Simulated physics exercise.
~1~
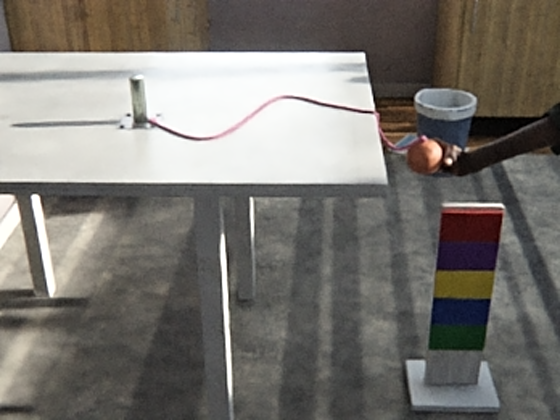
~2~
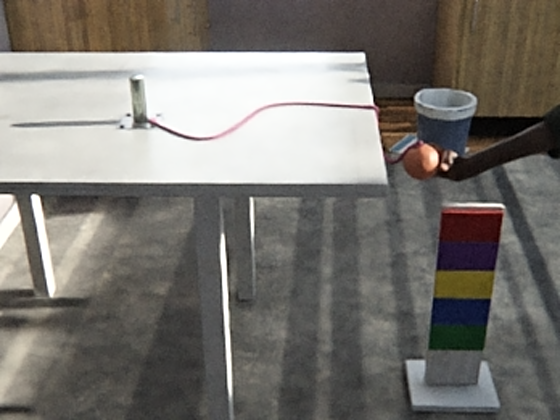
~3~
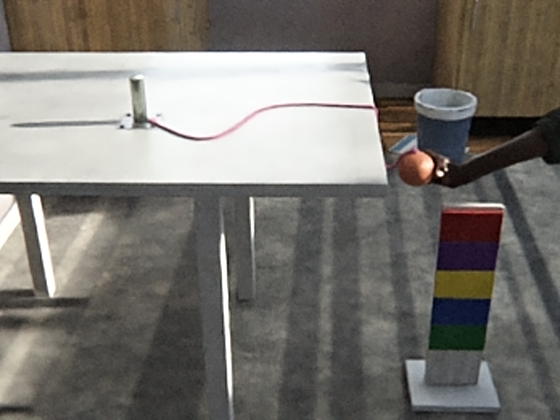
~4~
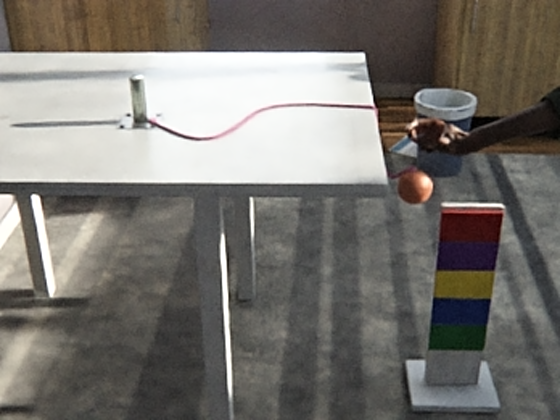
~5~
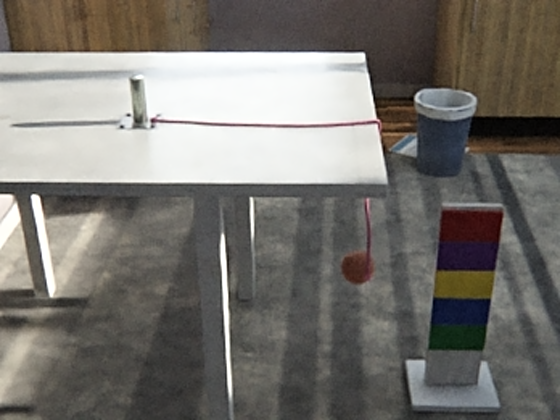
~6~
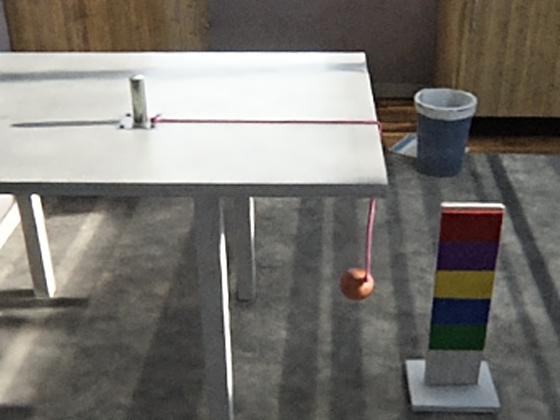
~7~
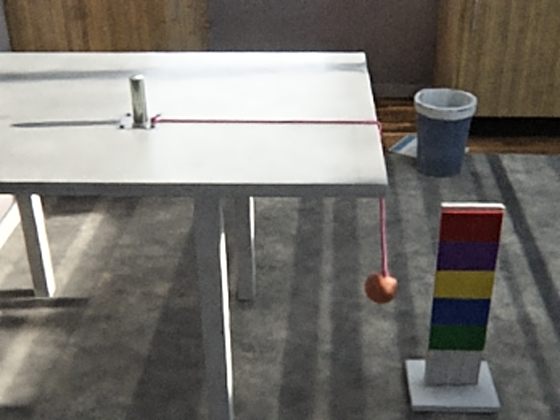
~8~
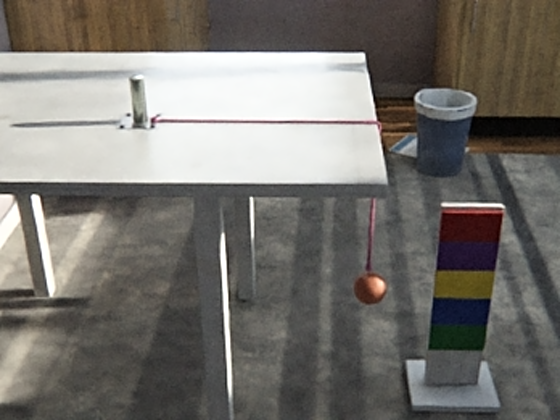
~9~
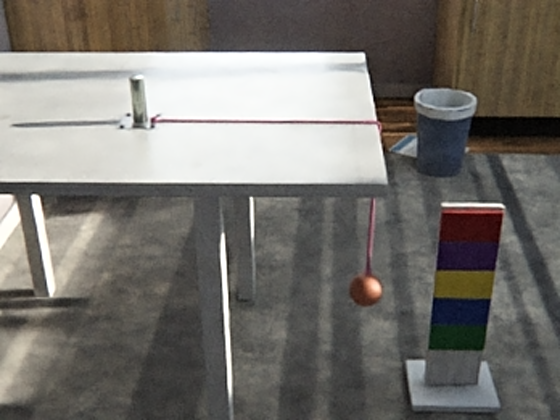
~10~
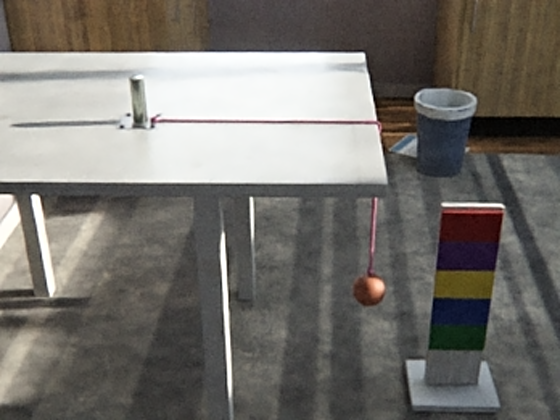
Orange ball on a cord dropping from a hand off a white table's edge, swinging, then hanging level with yellow band.
